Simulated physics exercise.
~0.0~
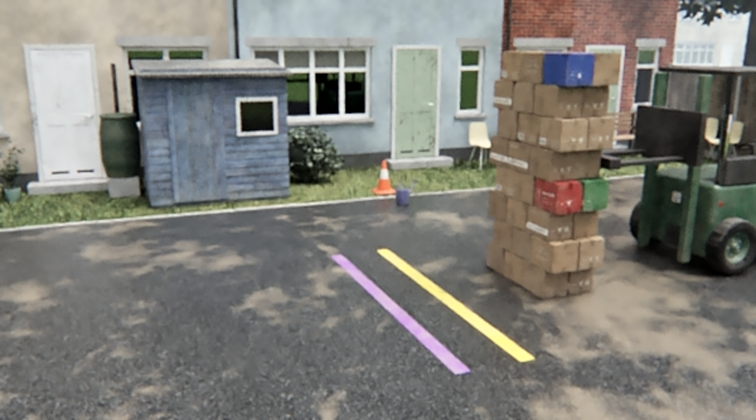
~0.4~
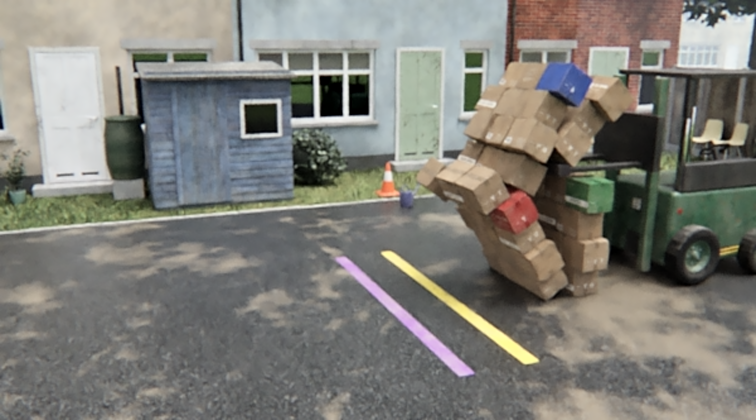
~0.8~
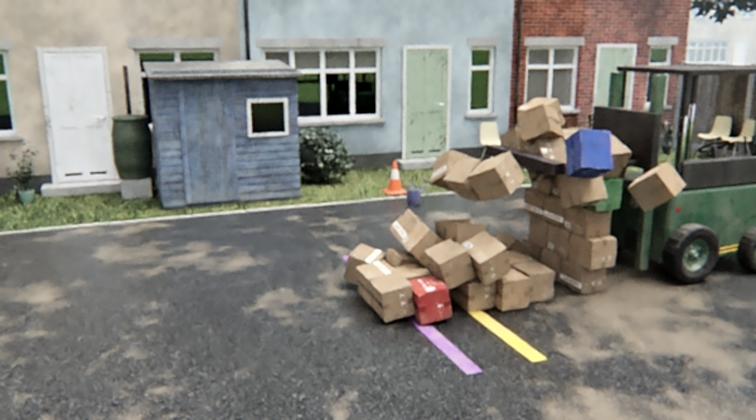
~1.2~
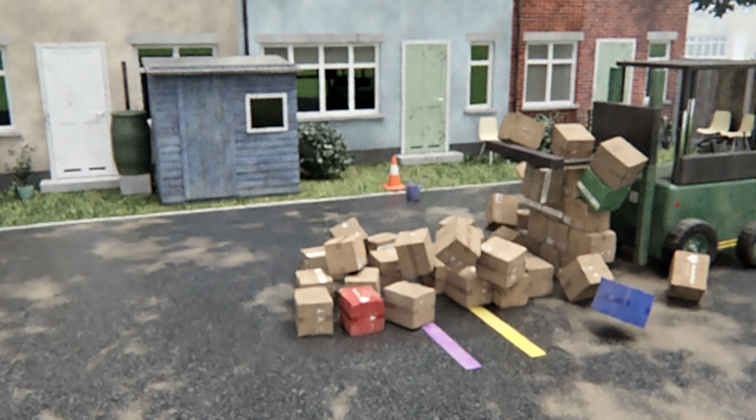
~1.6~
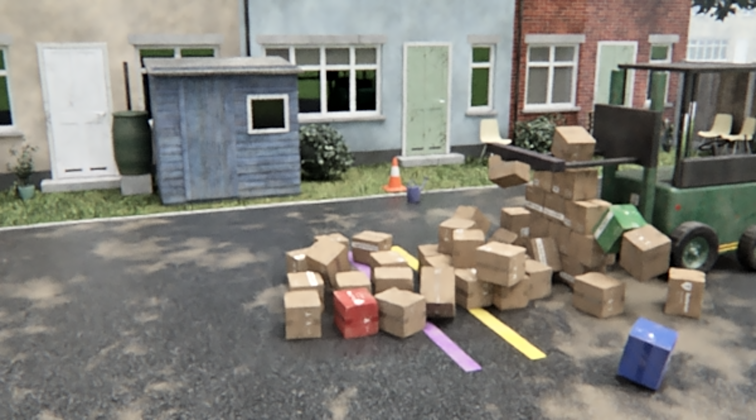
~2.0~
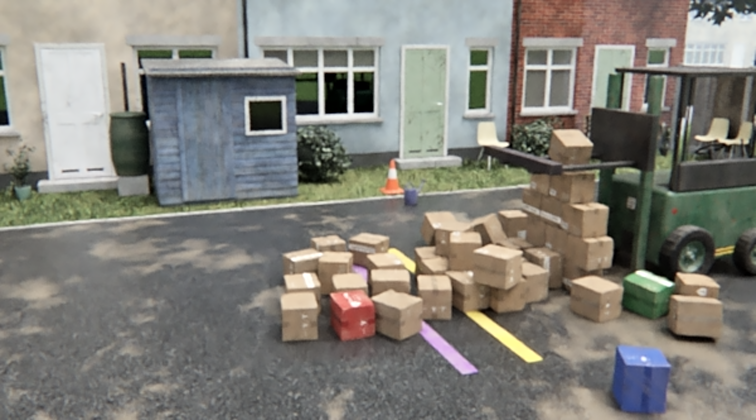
A green forklift pushed a beam into a tall stack of cardboard boxes, toppling much of it across the purple and yellow stripes, while the blue box dropped in front and the green one landed beside the forklift, leaving a short column standing.
